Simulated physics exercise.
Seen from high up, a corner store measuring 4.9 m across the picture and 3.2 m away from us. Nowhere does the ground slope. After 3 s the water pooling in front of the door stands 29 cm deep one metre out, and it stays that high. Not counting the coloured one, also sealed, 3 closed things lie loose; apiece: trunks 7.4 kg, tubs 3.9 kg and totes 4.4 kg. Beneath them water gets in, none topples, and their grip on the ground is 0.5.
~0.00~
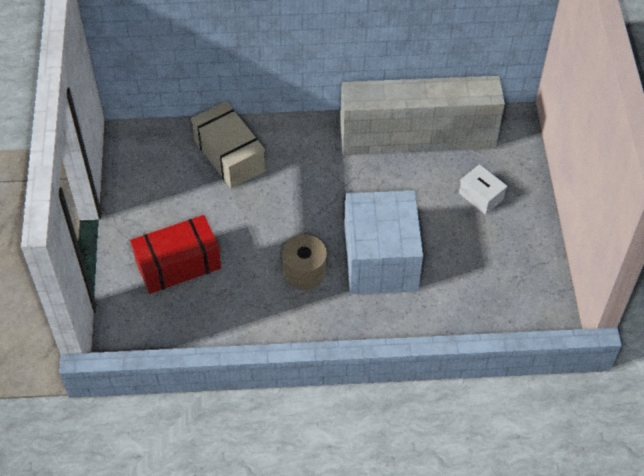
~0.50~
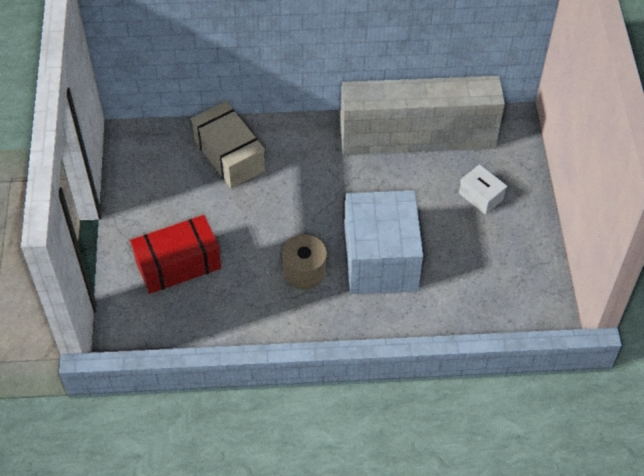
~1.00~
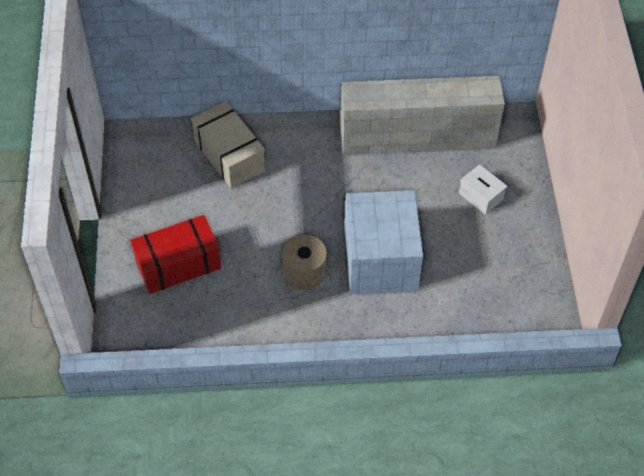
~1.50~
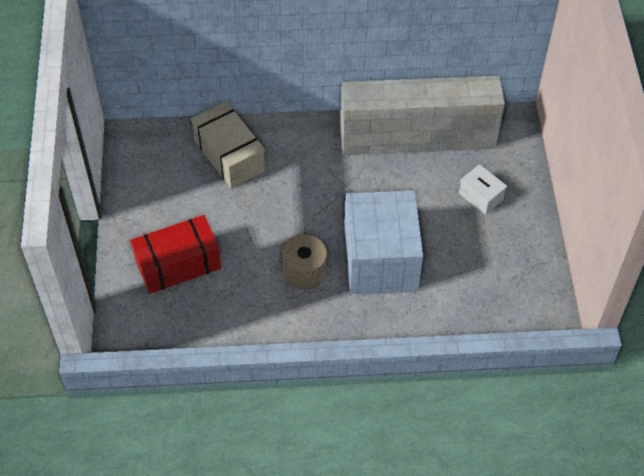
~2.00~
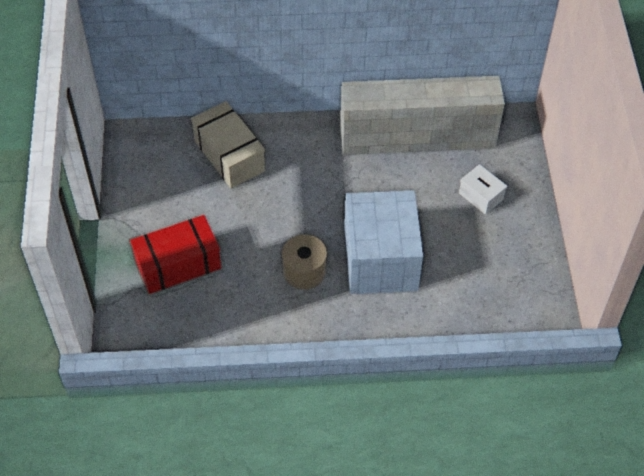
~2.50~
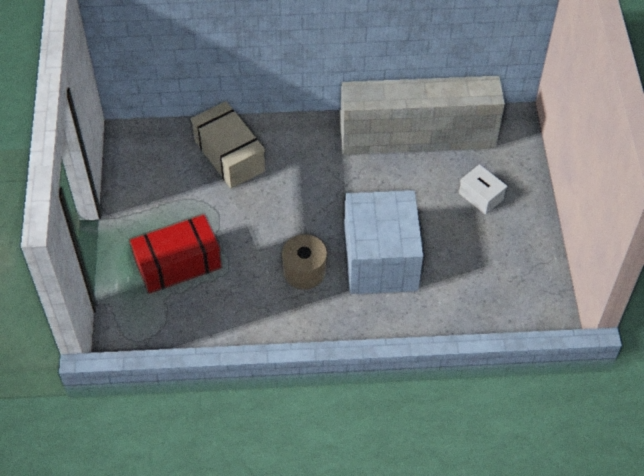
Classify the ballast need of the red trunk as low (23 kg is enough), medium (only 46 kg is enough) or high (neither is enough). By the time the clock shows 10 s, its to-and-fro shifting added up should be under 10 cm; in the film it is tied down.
High.
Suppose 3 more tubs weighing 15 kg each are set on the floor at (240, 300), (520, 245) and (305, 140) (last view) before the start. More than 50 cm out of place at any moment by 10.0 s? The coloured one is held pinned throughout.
Spot one stays inside, spot two crosses the limit, spot three crosses the limit.
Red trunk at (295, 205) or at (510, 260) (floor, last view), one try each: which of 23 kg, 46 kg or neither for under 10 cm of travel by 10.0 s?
Neither mass does it, then neither mass does it.
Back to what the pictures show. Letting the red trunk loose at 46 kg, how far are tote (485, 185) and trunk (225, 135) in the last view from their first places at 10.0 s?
Shifts: 20 cm / 100 cm.
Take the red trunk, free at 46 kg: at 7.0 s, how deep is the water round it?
About 10 cm.
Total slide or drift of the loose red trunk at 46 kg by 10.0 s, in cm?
Close to 250 cm, all told.
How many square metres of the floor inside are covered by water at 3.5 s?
I'd estimate close to 5.0 m2.
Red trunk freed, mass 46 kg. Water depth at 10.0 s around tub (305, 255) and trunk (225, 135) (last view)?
Roughly 13 and 7 cm.
After 3.5 s the red trunk would be 80 cm from its start with 23 kg and 24 cm from its start with 46 kg; 7 cm of water round it then.
After 4.5 s the red trunk would be 133 cm from its start with 23 kg and 76 cm from its start with 46 kg; 6 cm of water round it then.
After 7.0 s the red trunk would be 317 cm from its start with 23 kg and 130 cm from its start with 46 kg; 10 cm of water round it then.
After 10.0 s the red trunk would be 352 cm from its start with 23 kg and 264 cm from its start with 46 kg; 17 cm of water round it then.
